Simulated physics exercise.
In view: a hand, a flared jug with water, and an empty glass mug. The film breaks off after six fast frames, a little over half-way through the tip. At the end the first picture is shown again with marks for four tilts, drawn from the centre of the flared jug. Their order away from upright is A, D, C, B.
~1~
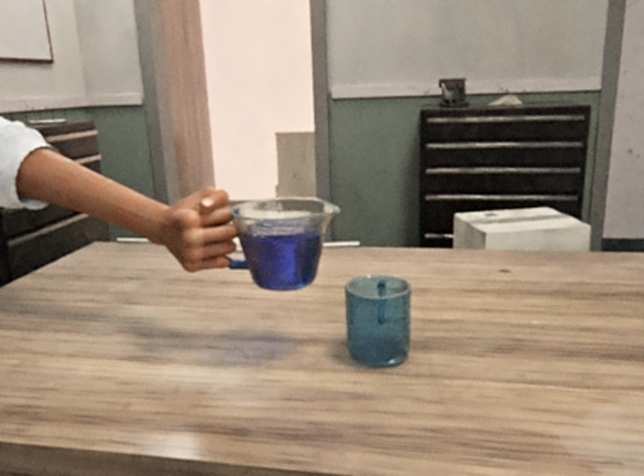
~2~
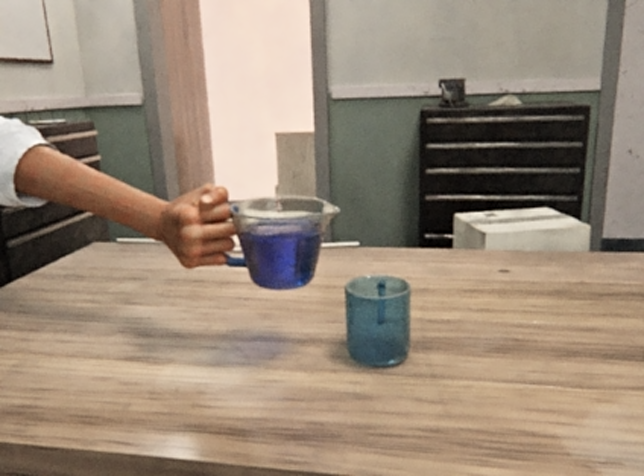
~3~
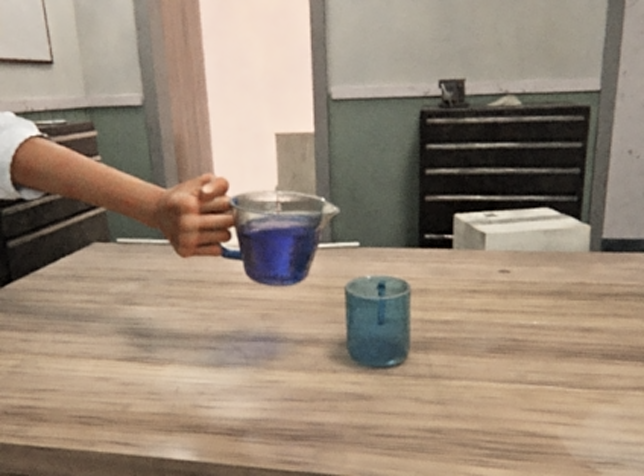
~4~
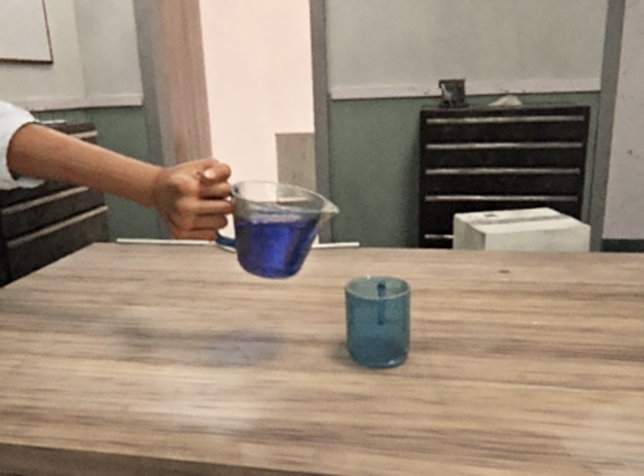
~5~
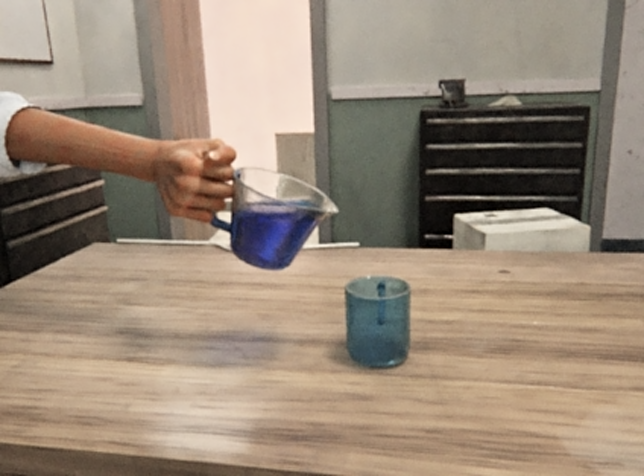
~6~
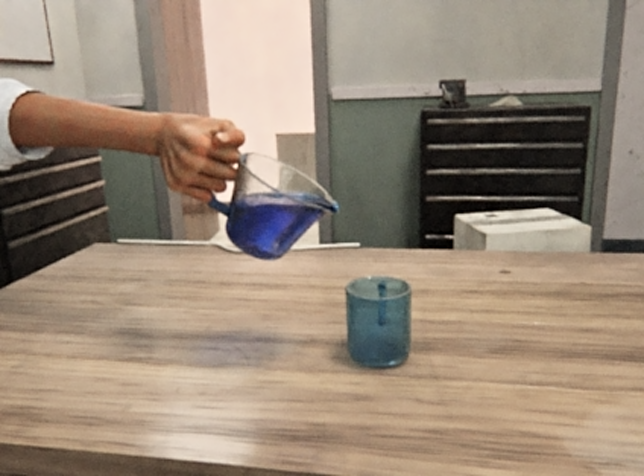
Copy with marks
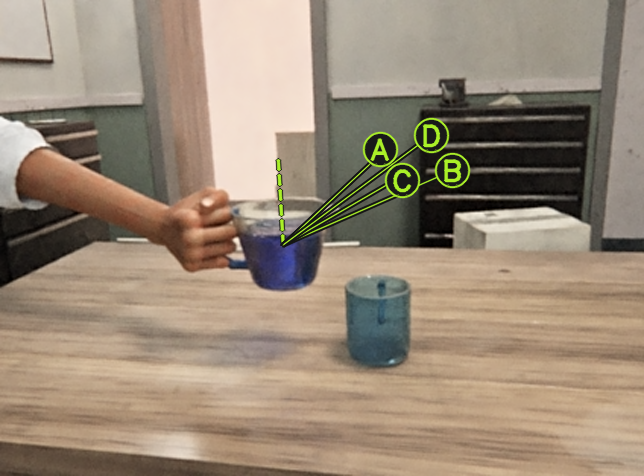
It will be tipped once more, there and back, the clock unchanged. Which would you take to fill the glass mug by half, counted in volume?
I would pick tilt A.
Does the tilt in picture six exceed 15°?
Yes.
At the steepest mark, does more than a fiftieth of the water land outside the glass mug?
Yes, it does.
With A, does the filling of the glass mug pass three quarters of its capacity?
No.
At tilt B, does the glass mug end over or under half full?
Over half.
In lime, A at (369, 164); B at (436, 177); C at (385, 185); D at (418, 145).
Choosing A, the glass mug ends with about 49 % of what it can hold.
Choosing B, the glass mug ends with about 77 % of what it can hold; 16 % of the water is spilt.
Choosing C, the glass mug ends with about 74 % of what it can hold; 7 % of the water is spilt.
Choosing D, the glass mug ends with about 65 % of what it can hold.
